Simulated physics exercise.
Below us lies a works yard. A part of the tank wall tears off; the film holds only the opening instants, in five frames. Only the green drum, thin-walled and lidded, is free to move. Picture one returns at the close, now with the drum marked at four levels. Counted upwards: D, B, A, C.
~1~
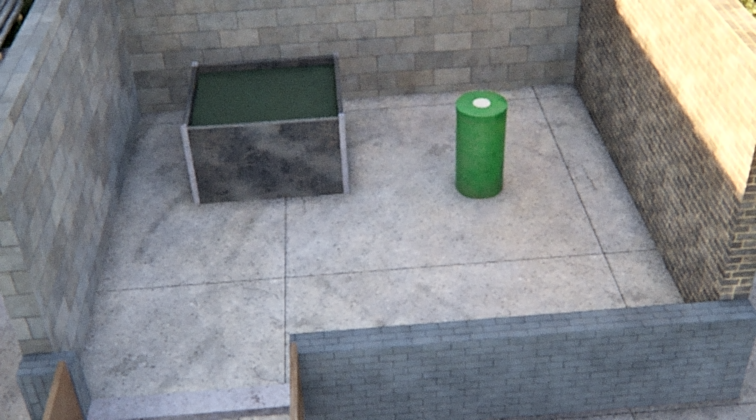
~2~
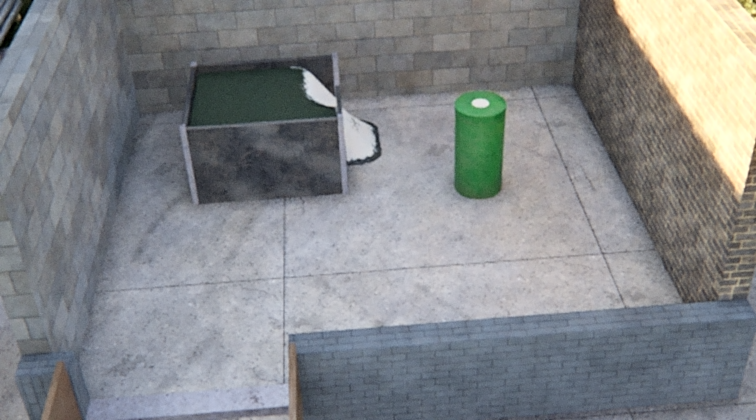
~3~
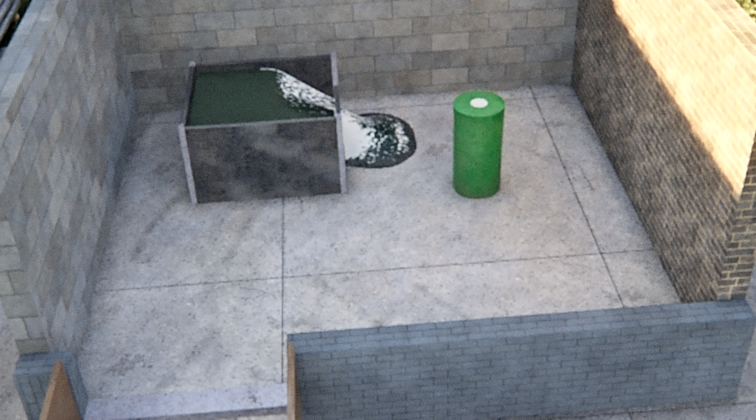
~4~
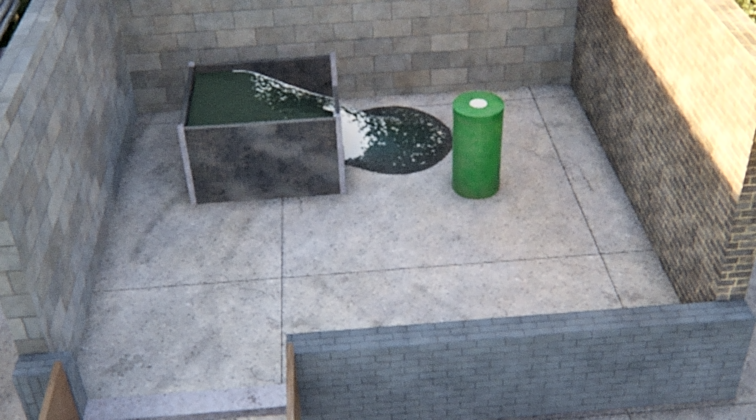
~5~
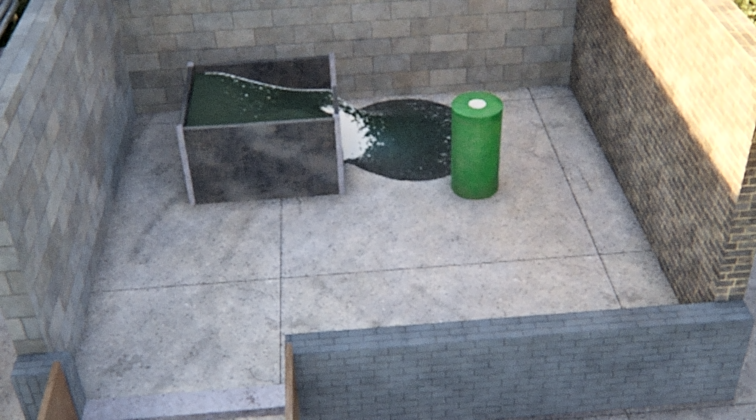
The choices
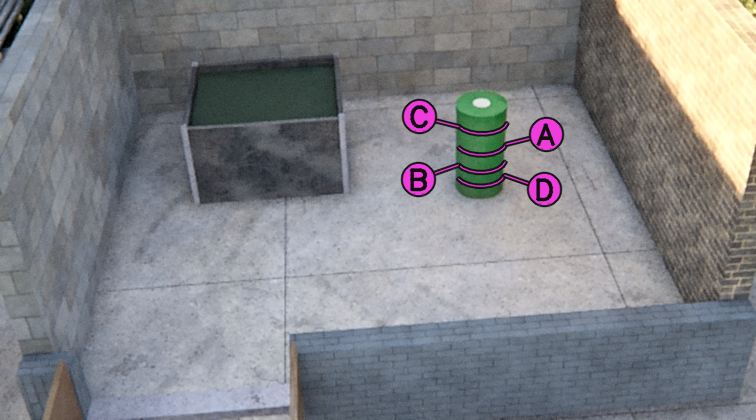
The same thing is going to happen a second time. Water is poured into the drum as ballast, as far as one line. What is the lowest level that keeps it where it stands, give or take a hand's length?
D.
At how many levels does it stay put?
All four.
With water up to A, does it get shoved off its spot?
No, that is safe.
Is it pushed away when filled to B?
No, that is safe.
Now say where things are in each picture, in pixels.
In the first picture, lid of the green drum at (482, 104); tank full, its middle at (265, 97); open gate at (184, 347).
In the second picture, 1 % of the ground wet, in view closest to the drum at (373, 149).
In the third picture, 3 % of the ground wet, in view closest to the drum at (396, 157).
In the fourth picture, 6 % of the ground wet, in view closest to the drum at (437, 155).
In the fifth picture, lid of the green drum at (477, 104); 9 % of the ground wet, in view closest to the drum at (456, 164).
On the marked copy, A at (485, 154); B at (484, 172); C at (485, 133); D at (484, 186); from the bottom up D, B, A, C.
Choosing A, it does not move.
Choosing B, it does not move.
Choosing C, it does not move.
Choosing D, it does not move.
